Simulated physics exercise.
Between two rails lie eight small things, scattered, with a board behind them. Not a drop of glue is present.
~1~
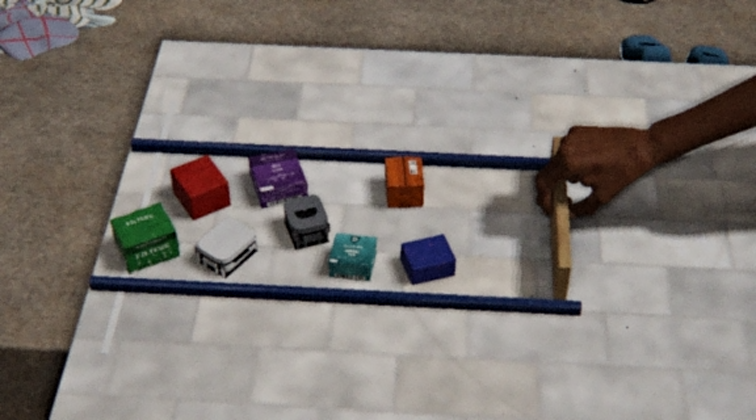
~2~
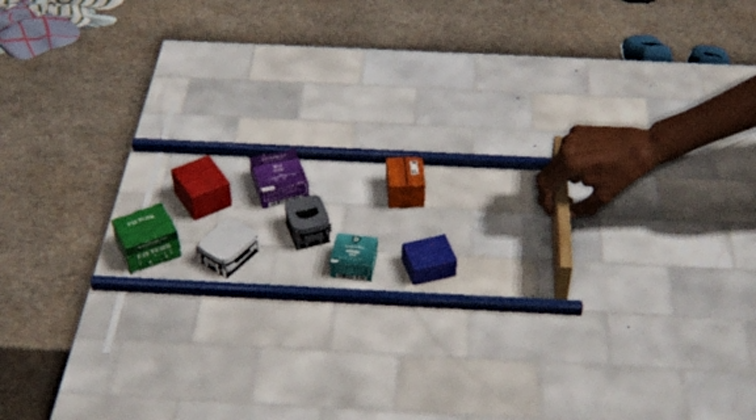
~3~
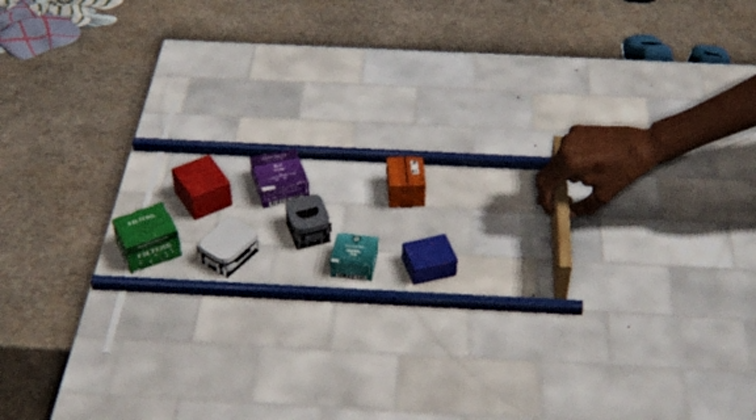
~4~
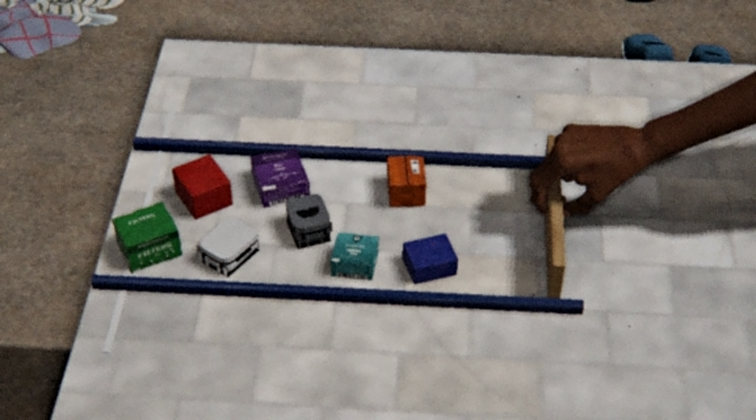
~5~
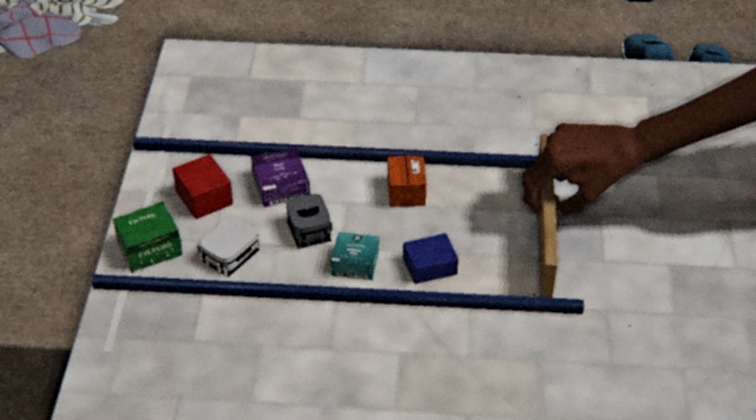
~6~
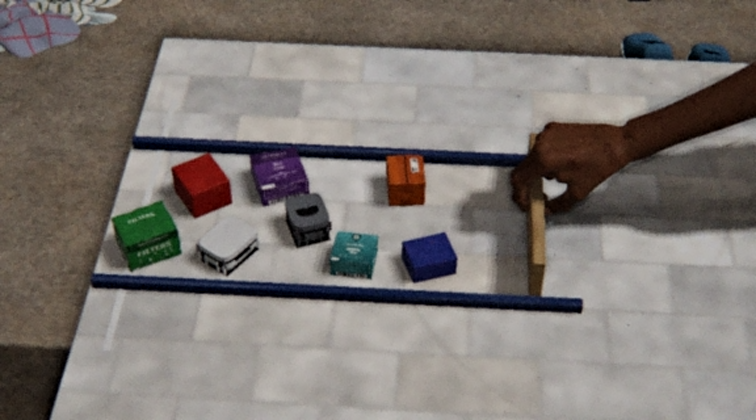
On a pale tiled board laid over brown carpet, seen from above at an angle, two dark blue rails run across the surface. Between them sit red, purple, orange, green, white, grey, teal and blue objects, with a wooden bar at the right gripped by a hand. The hand slides the bar slightly left while the objects and the view stay practically still.
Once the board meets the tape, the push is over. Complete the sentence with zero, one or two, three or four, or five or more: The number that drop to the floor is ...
The number that drop to the floor is five or more.
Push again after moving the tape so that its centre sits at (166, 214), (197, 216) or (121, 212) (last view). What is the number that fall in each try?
It would be 5, then 2, then 8.
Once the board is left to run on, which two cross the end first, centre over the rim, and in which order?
Order: Green box, white case.
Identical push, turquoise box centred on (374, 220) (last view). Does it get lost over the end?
That turquoise box is safe.
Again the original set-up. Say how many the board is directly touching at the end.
Count recorded: 3.
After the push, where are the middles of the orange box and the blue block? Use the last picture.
They end up close to (135, 164) and (111, 237).
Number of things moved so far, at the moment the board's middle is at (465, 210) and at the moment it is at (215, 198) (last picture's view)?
Up to then 0, and up to the other point 8.
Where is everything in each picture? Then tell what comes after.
The first frame shows green box (145, 238); red block (200, 188); white case (227, 248); board (559, 217); tape (142, 215).
The second frame shows red block (202, 187); board (560, 217).
The third frame shows white case (229, 248); orange box (406, 182).
The fourth frame shows green box (147, 237); grey case (308, 222).
The fifth frame shows red block (203, 186); blue block (430, 258).
The sixth frame shows green box (146, 236); red block (202, 185); white case (229, 246); board (535, 213); tape (144, 213).
Soon after, none off yet; green box at rest near (146, 236); red block at rest near (202, 185); white case at rest near (229, 246).
After that, none off yet; green box moving near (141, 236); red block at rest near (202, 185); white case displaced about its own width near (195, 248).
And then, one off so far; green box on its way down; red block displaced about its own width near (149, 195); white case displaced well along near (95, 244).
In the end, the number that fall off is five or more; gone, turquoise box, purple box, white case, red block and green box.
